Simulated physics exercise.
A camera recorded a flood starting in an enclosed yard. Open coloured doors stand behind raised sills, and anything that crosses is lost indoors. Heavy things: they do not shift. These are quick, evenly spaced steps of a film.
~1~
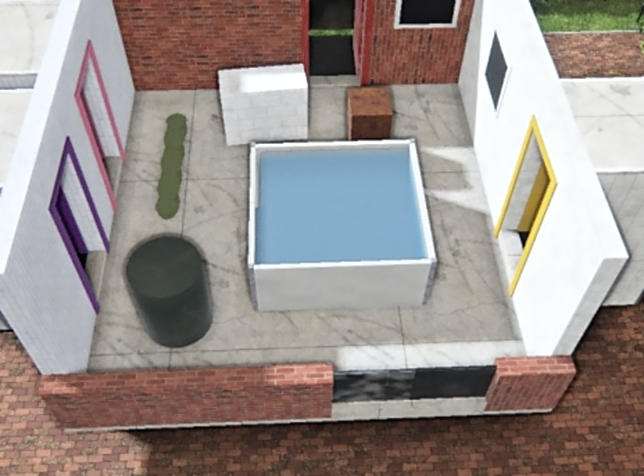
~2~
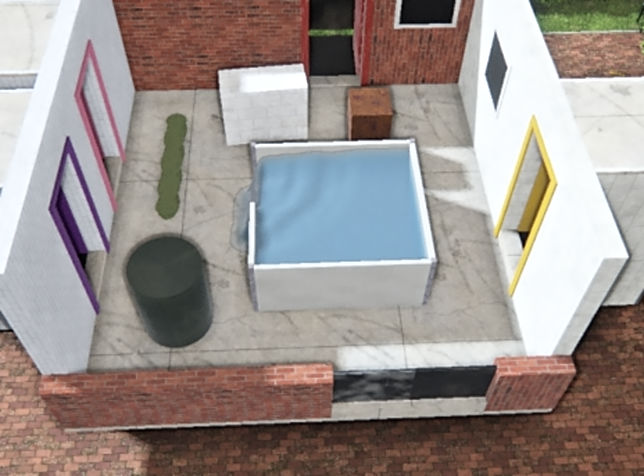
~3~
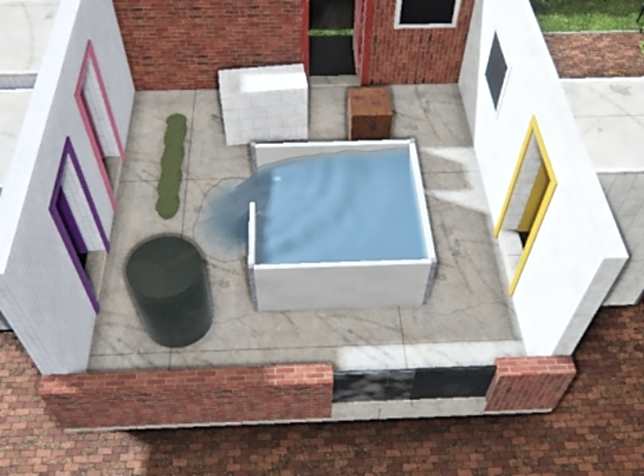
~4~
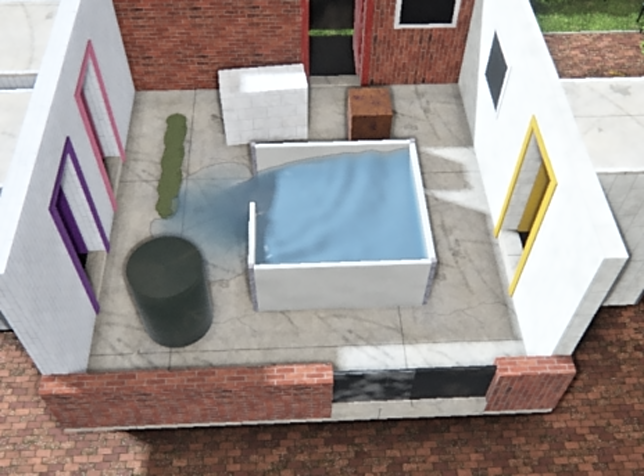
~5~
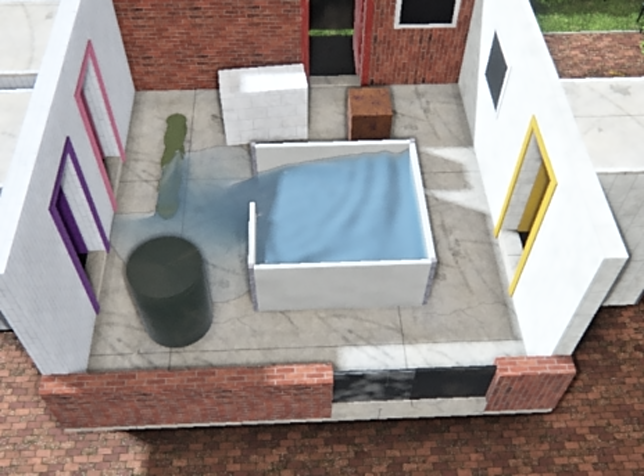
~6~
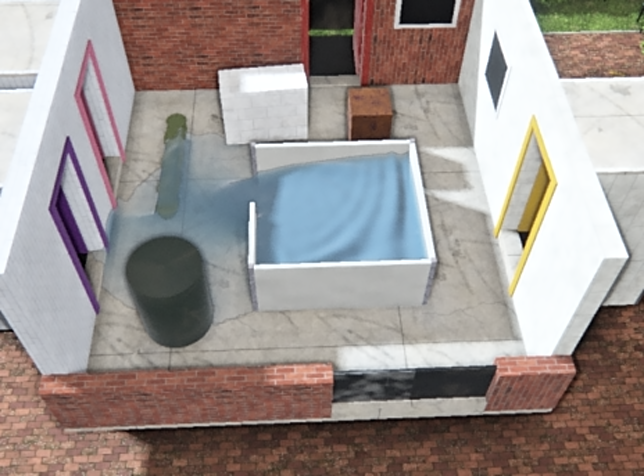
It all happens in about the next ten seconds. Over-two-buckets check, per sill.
Result: The purple door swallows too much water, the pink door swallows too much water, the red door swallows too much water, the yellow door swallows an okay amount of water.
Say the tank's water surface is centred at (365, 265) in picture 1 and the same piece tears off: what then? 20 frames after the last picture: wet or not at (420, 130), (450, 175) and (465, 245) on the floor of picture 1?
In that order: Not reached, not reached, not reached.
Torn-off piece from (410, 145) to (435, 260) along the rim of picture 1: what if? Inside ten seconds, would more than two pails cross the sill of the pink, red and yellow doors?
In that case the pink door overshoots, the red door overshoots and the yellow door overshoots.
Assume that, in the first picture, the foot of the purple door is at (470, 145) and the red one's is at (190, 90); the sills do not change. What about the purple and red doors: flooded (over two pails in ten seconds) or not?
The purple one is over, the red one lets more in.
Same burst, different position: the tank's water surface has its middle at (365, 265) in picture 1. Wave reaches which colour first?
It would be the door marked purple.
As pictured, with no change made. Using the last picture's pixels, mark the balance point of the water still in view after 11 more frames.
Around pixel (273, 226) of the last picture.
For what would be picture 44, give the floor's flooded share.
I reckon around 95 %.
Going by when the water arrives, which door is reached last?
Answer - the one in yellow.
A moment on, water covers 35 % of the floor; the purple door over two buckets in, the pink door under two buckets in, the red door not reached, the yellow door not reached.
Next, water covers 40 % of the floor; the purple door far over two buckets in, the pink door over two buckets in, the red door wet at the sill, nothing in, the yellow door not reached.
Then, water covers 65 % of the floor; the purple door far over two buckets in, the pink door far over two buckets in, the red door wet at the sill, nothing in, the yellow door not reached.
Later, water covers 95 % of the floor; the purple door far over two buckets in, the pink door far over two buckets in, the red door over two buckets in, the yellow door wet at the sill, nothing in.
In the end, water covers 95 % of the floor; the purple door far over two buckets in, the pink door far over two buckets in, the red door over two buckets in, the yellow door wet at the sill, nothing in.
